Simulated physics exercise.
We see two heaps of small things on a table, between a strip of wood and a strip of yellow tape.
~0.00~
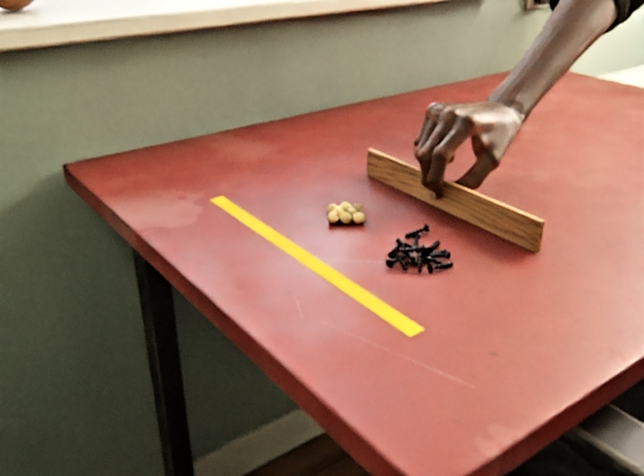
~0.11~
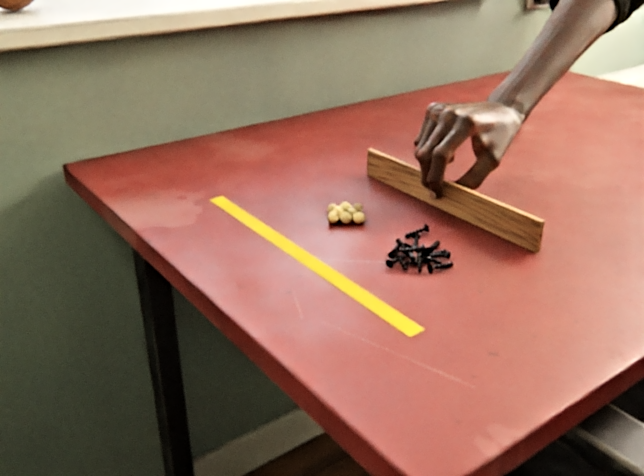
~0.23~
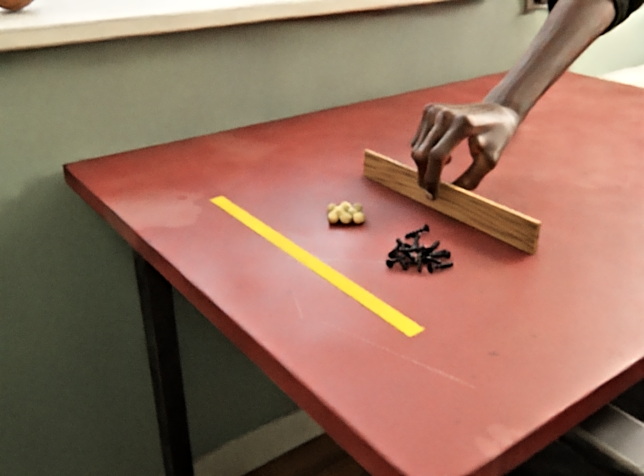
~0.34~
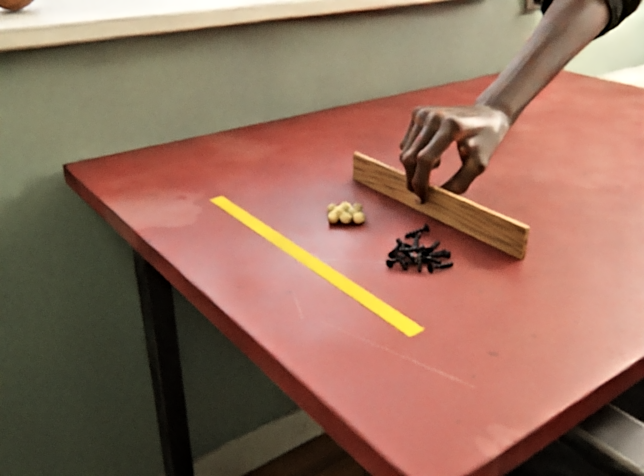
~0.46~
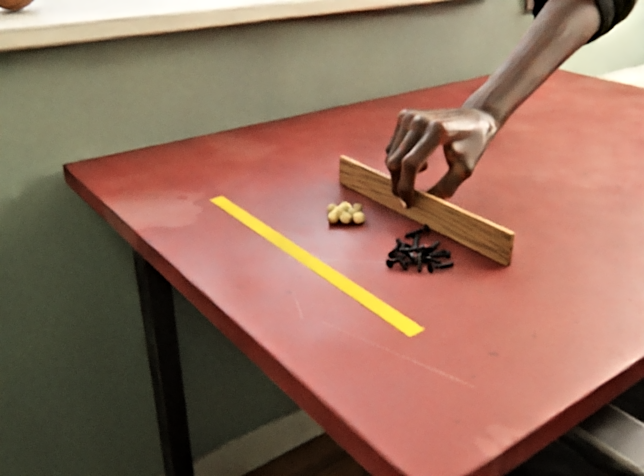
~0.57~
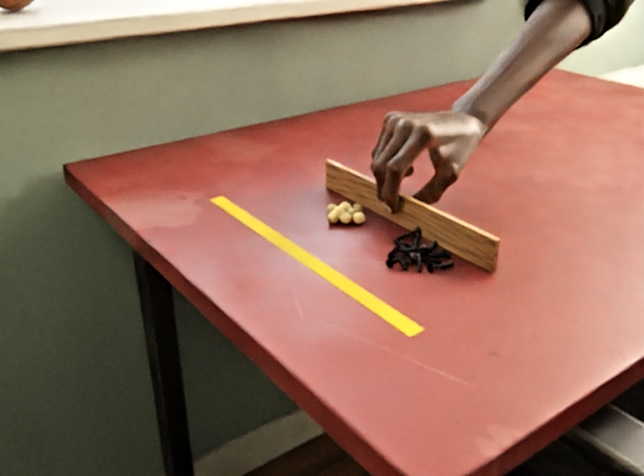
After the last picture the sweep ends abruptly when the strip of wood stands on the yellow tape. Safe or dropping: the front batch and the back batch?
In the end the front batch keeps clear of the drop, and the back batch keeps clear of the drop.
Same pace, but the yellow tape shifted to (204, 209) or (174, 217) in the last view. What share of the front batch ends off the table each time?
Near 0 % and 10 %.
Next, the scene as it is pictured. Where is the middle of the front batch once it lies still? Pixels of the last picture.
At about (322, 291).
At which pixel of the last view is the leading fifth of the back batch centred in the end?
Near (258, 255).
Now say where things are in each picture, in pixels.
The first picture shows strip of wood (525, 229), at rest; yellow tape (224, 204), well back from the edge; edge at (203, 293); front batch (414, 248), a few black screws; back batch (352, 213), a few macadamia nuts.
The second picture shows strip of wood (525, 229), at rest; back batch (352, 213).
The third picture shows strip of wood (522, 230); front batch (414, 248).
The fourth picture shows strip of wood (510, 235); back batch (352, 213).
The fifth picture shows strip of wood (496, 241); front batch (414, 248).
The sixth picture shows strip of wood (481, 247); yellow tape (224, 204); edge at (203, 293); front batch (413, 248), about a tenth pushed along; back batch (352, 213).
By 0.94 s, strip of wood still moving, near (348, 211); front batch all on the table, its front near (380, 287); back batch all on the table, its front near (318, 232).
By 1.33 s, strip of wood stopped at the yellow tape; front batch all on the table, its front near (304, 294); back batch all on the table, its front near (254, 245).
By 1.61 s, strip of wood stopped at the yellow tape; front batch all on the table, its front near (286, 284); back batch all on the table, its front near (243, 248).
When it is over (1.8 s), strip of wood stopped at the yellow tape; front batch all on the table, its front near (286, 284); back batch all on the table, its front near (243, 248).
